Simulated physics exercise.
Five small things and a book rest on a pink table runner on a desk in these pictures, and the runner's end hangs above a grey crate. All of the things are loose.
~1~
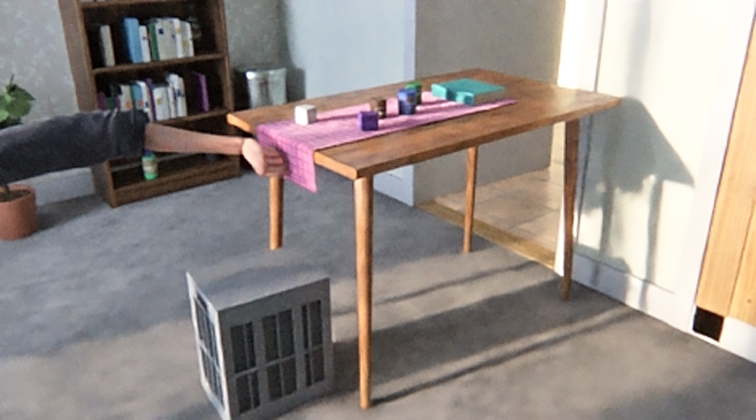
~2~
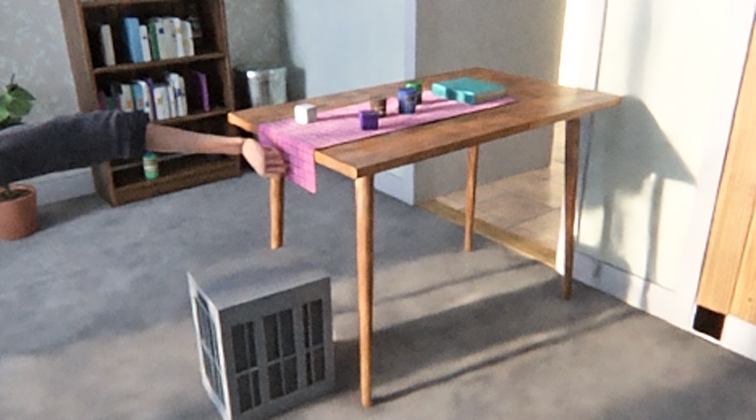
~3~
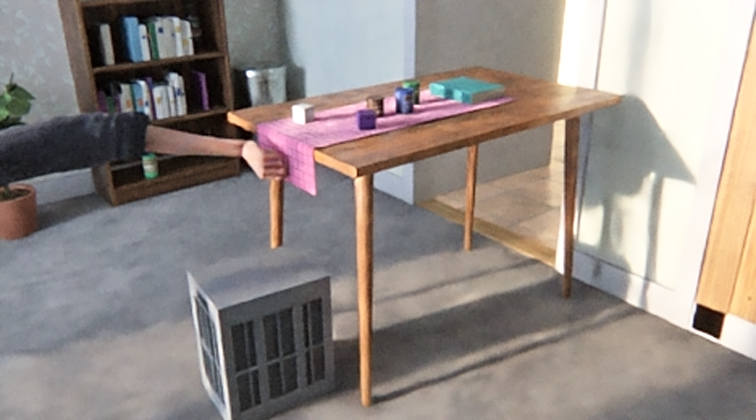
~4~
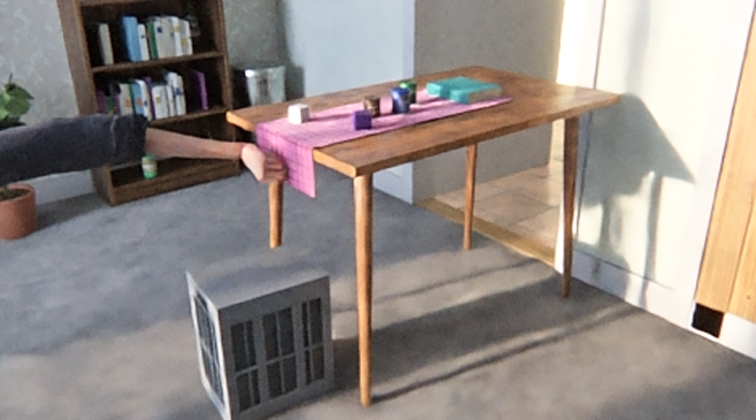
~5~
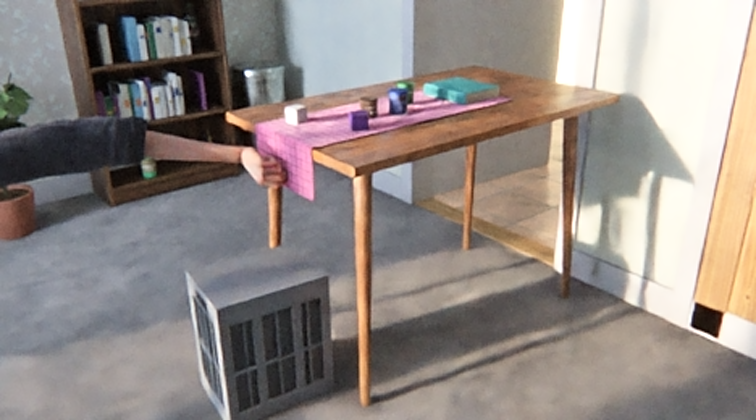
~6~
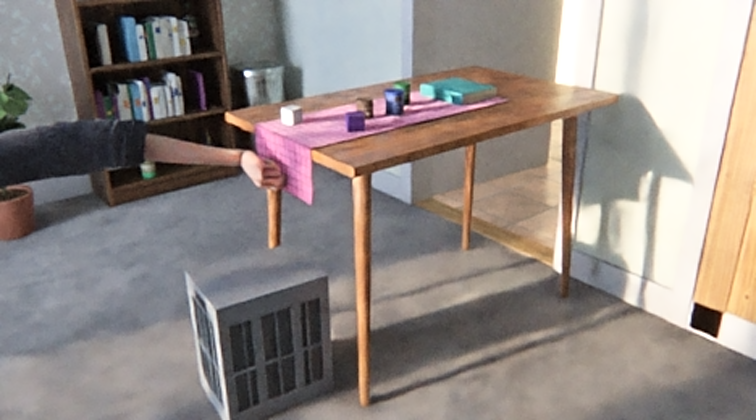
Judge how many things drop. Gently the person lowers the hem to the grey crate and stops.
My judgement: Two.
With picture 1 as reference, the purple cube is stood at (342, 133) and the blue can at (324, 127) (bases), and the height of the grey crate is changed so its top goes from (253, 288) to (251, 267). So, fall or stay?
The purple cube is lost, the blue can is lost.
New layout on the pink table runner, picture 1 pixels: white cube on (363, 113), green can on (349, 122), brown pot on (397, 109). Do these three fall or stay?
Well, the white cube is safe, the green can is dislodged, and the brown pot is safe.
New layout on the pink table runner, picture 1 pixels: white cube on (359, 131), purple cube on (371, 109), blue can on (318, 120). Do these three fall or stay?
The white cube ends up off; the purple cube stays put; the blue can ends up off.
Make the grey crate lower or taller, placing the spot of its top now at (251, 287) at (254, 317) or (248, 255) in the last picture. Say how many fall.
First case 3, second 1.
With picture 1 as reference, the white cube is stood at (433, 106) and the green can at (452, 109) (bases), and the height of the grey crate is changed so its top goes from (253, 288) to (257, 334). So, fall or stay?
So the white cube stays there, and the green can stays there.
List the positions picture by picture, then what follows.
Hem (316, 193); white cube (306, 107); purple cube (369, 113); brown pot (378, 99); blue can (407, 91); green can (414, 83); top of the crate (253, 288), in the first frame.
Hem (315, 194); white cube (306, 106), in the second frame.
Hem (316, 195); purple cube (366, 111), in the third frame.
Hem (316, 198); brown pot (372, 97); top of the crate (252, 287), in the fourth frame.
Hem (314, 202); blue can (398, 90), in the fifth frame.
Hem (311, 206); white cube (292, 108); purple cube (355, 113); brown pot (365, 99); blue can (394, 91); green can (402, 83), in the sixth frame.
Soon after, hem near (286, 220); all still up.
After that, hem near (287, 246); white cube gone.
And then, hem on the crate; white cube and purple cube gone.
In the end, hem on the crate; white cube and purple cube gone. Over the edge go two.
